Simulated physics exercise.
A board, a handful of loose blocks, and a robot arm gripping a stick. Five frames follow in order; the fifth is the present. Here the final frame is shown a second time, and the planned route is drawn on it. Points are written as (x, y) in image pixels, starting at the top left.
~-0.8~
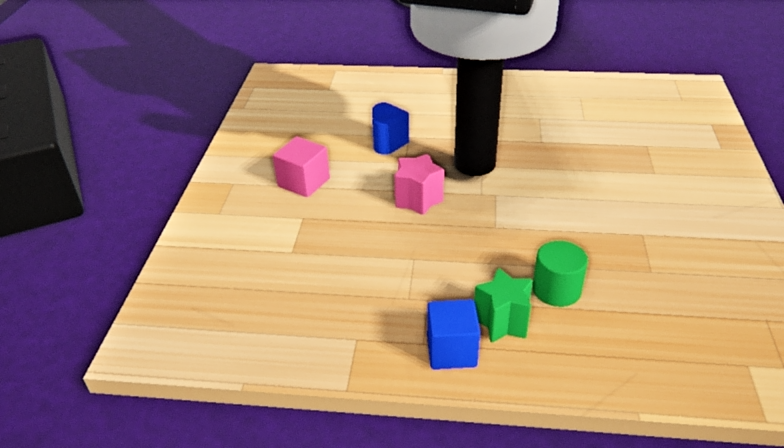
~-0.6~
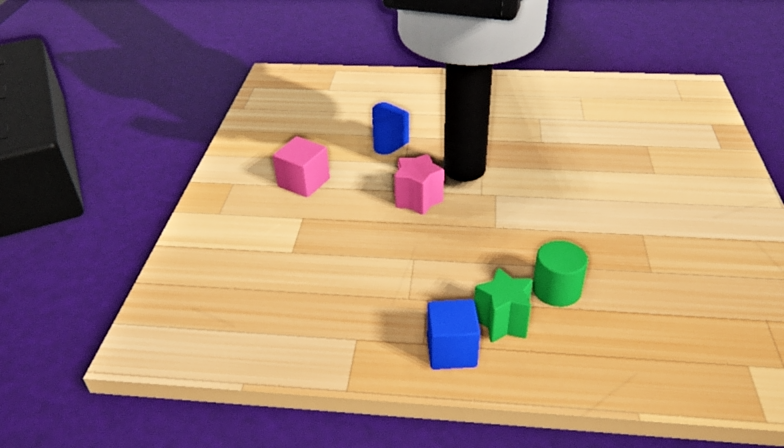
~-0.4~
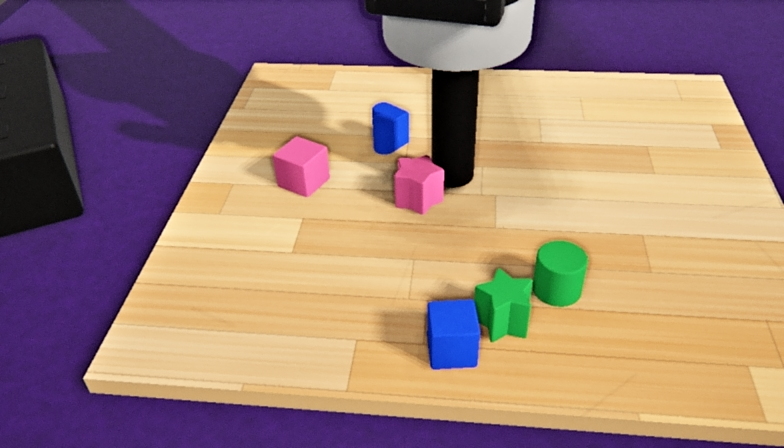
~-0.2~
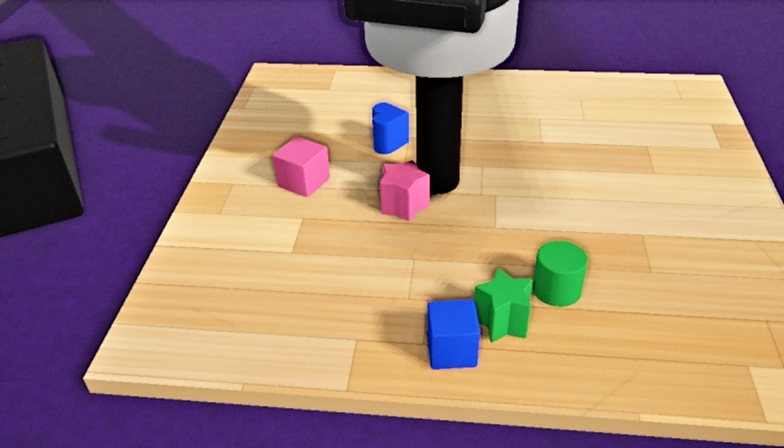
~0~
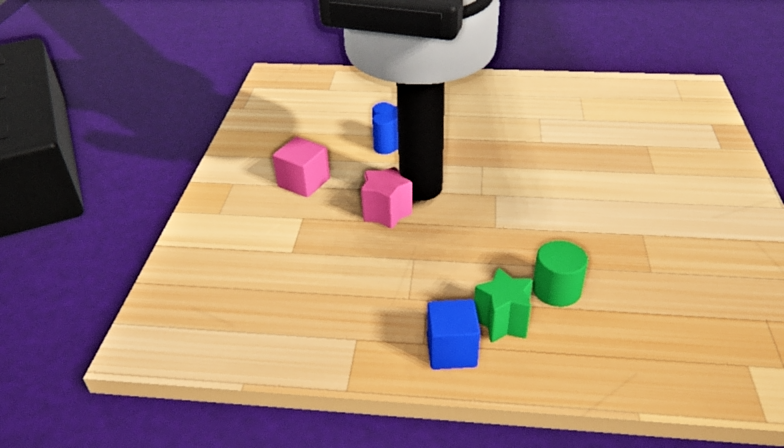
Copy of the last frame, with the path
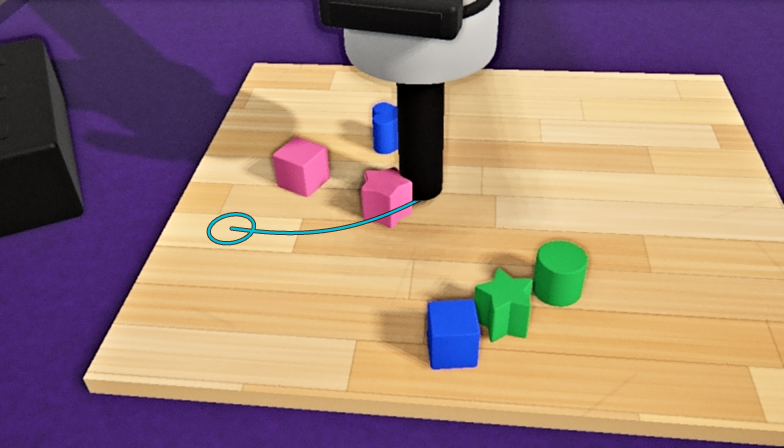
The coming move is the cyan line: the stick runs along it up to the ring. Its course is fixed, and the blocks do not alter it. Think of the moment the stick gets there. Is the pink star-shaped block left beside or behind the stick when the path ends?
Yes.
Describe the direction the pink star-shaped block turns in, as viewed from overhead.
From the top: Counterclockwise.
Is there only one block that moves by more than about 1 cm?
I expect so.
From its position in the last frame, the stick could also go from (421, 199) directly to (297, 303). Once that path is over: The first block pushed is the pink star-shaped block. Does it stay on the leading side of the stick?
I think it loses its spot in front.
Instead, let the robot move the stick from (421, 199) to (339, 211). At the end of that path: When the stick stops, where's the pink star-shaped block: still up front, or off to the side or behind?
As far as I can tell, the pink star-shaped block is still leading the way in front of the stick.
Drawn move, from (421, 199) through (365, 222) and (298, 233) to (231, 228).
On the path given first. One third of the way, stick (363, 212); pink star-shaped block (323, 204).
Two thirds of the way, stick (295, 222); pink star-shaped block (253, 218).
At the end, stick (229, 218); pink square still; pink star-shaped block (219, 226), turned 55° anticlockwise.
